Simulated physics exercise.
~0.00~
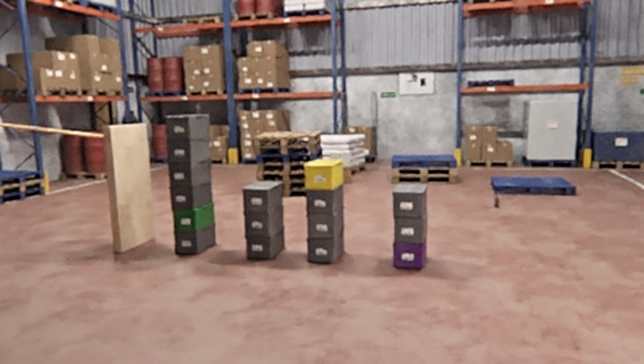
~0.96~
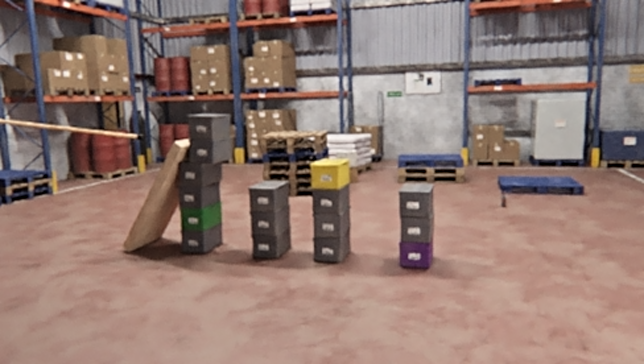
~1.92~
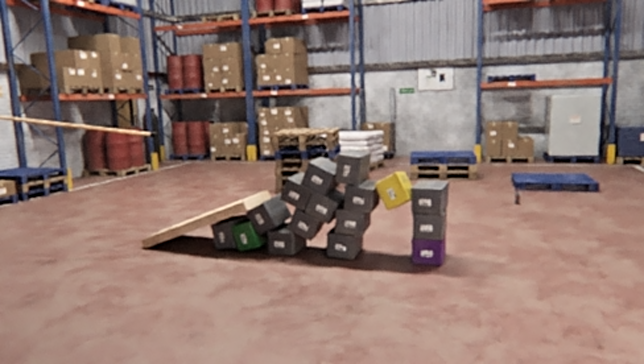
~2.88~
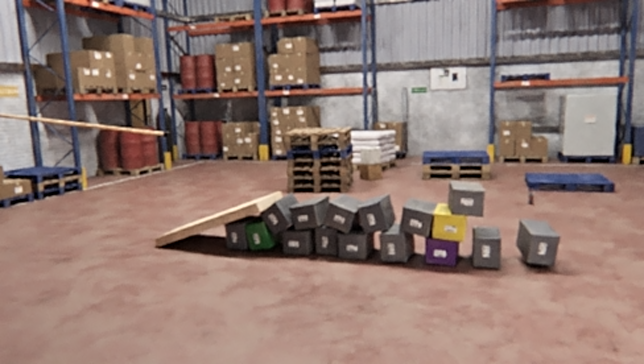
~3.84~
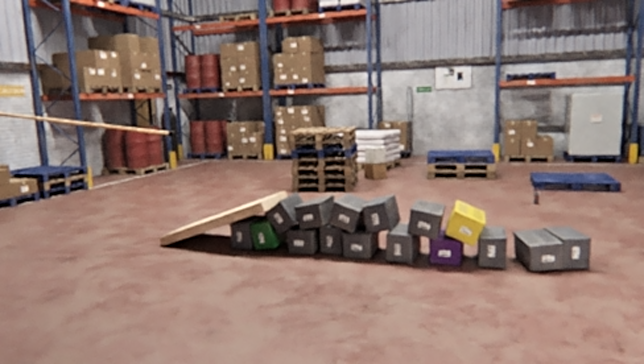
In a warehouse, a board tips right and topples stacked gray, green and yellow boxes.
